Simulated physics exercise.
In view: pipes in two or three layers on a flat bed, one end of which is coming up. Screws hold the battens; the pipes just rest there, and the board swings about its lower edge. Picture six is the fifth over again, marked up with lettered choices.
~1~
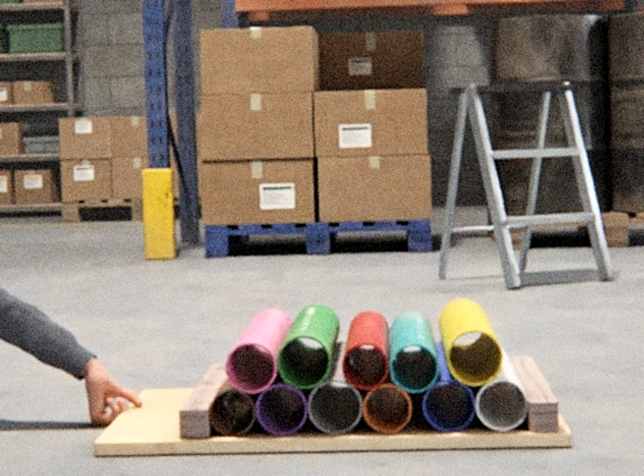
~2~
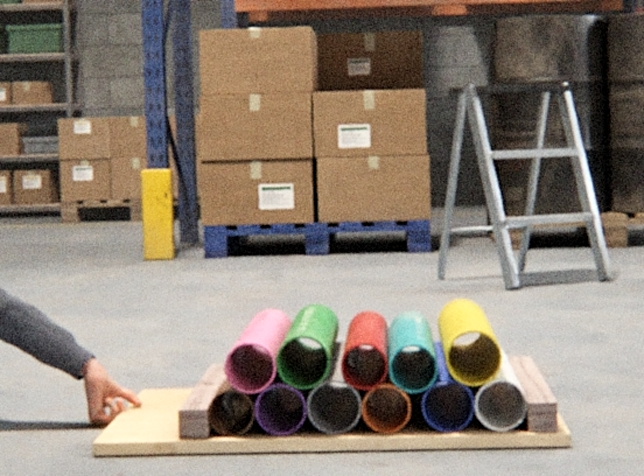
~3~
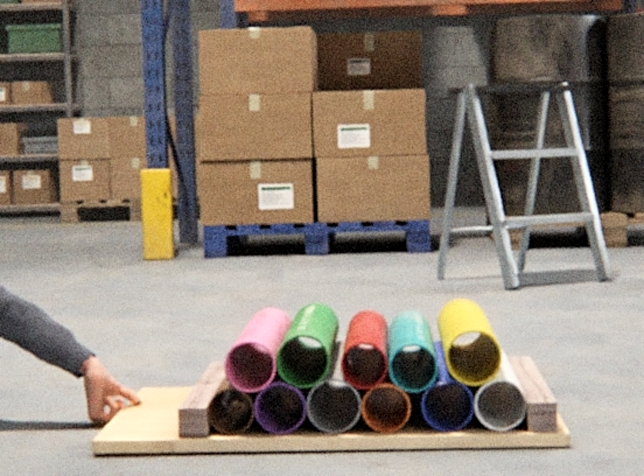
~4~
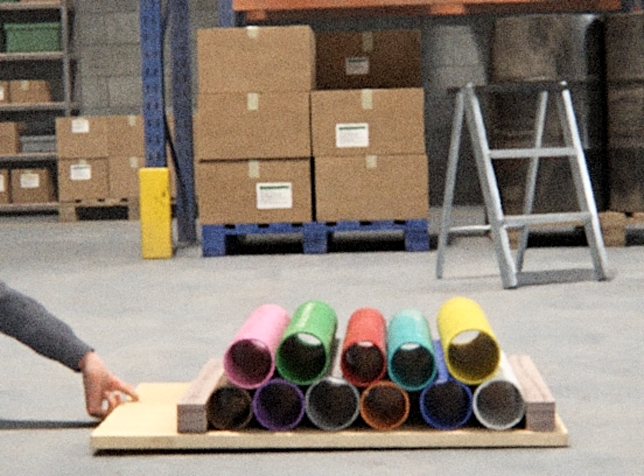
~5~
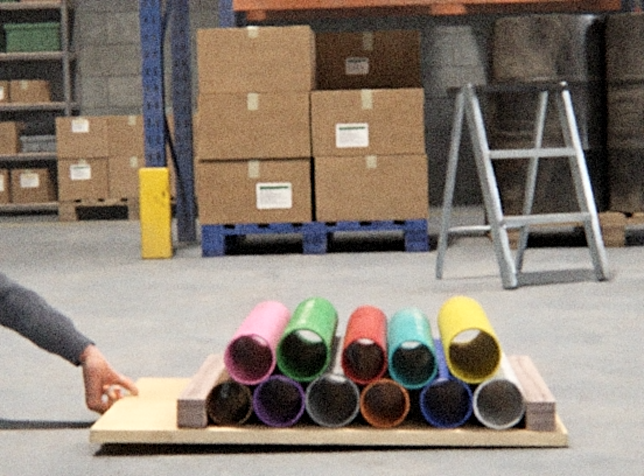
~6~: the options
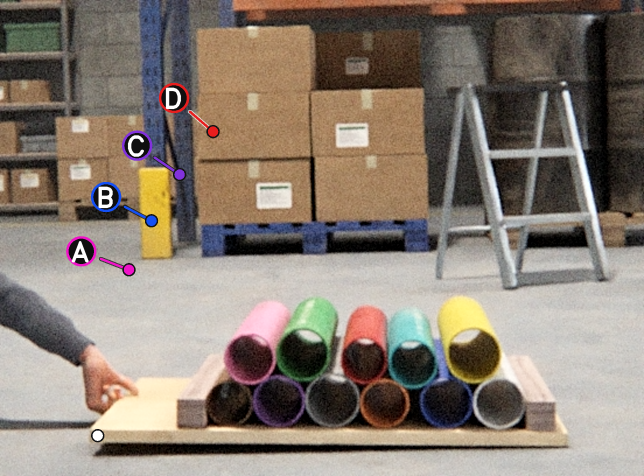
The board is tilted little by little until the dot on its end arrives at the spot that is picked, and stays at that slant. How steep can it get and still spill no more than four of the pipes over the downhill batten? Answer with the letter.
The last mark within the limit is B.
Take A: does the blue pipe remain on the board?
Yes.
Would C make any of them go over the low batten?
Yes, at C.
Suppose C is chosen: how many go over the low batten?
It comes to five.
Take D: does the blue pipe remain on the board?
The blue pipe: Yes.
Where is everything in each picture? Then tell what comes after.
Blue pipe (449, 405); white pipe (502, 405); green pipe (304, 362), in the first frame.
Green pipe (303, 362); turquoise pipe (414, 368), in the second frame.
Board (335, 401); brown pipe (231, 411); purple pipe (280, 408); blue pipe (448, 405), in the third frame.
Board (333, 398); brown pipe (230, 408); purple pipe (279, 405), in the fourth frame.
Board (333, 395); brown pipe (230, 403); purple pipe (279, 401), in the fifth frame.
On the marked copy, A at (129, 270); B at (152, 221); C at (180, 174); D at (213, 132); the white dot at (98, 436).
With B. Early on, board at 17°.
Further on, board at 29°.
At the end, board at 29°, three over the low batten (turquoise, yellow, red).
As for the rest, A none over the low batten; C five over the low batten; D five over the low batten.
